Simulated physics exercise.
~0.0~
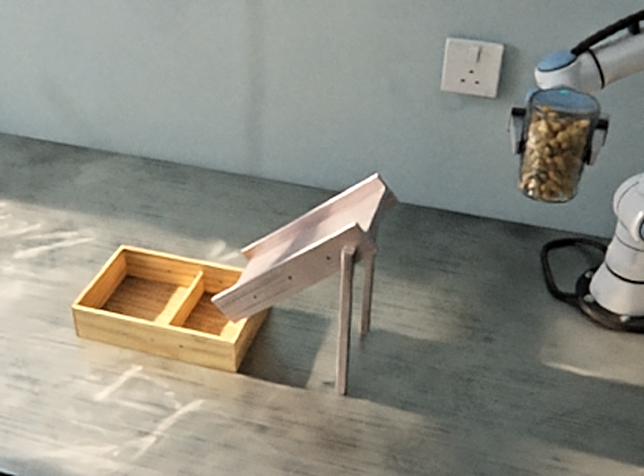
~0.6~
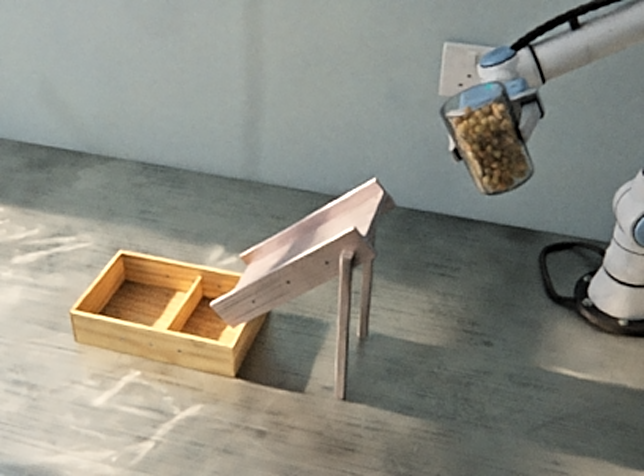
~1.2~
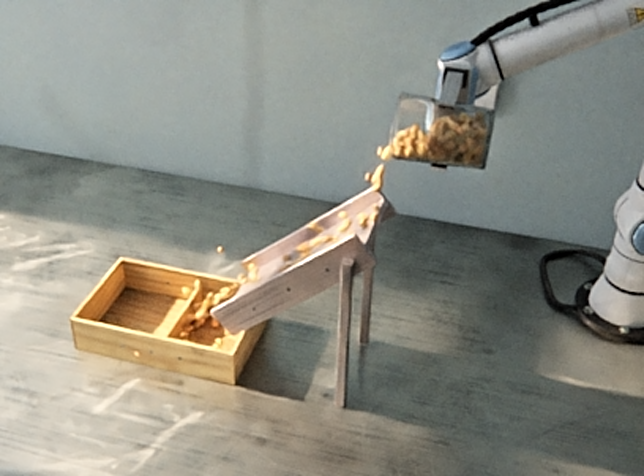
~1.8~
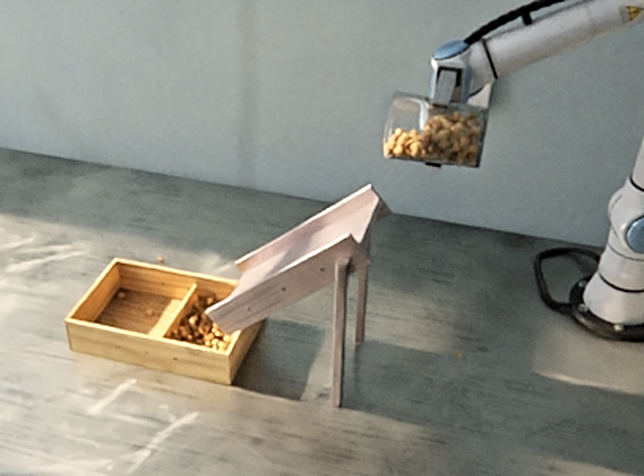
Robot arm moving a tumbler of dried chickpeas left and tipping some down a chute, mostly into a wooden box's right-hand part.
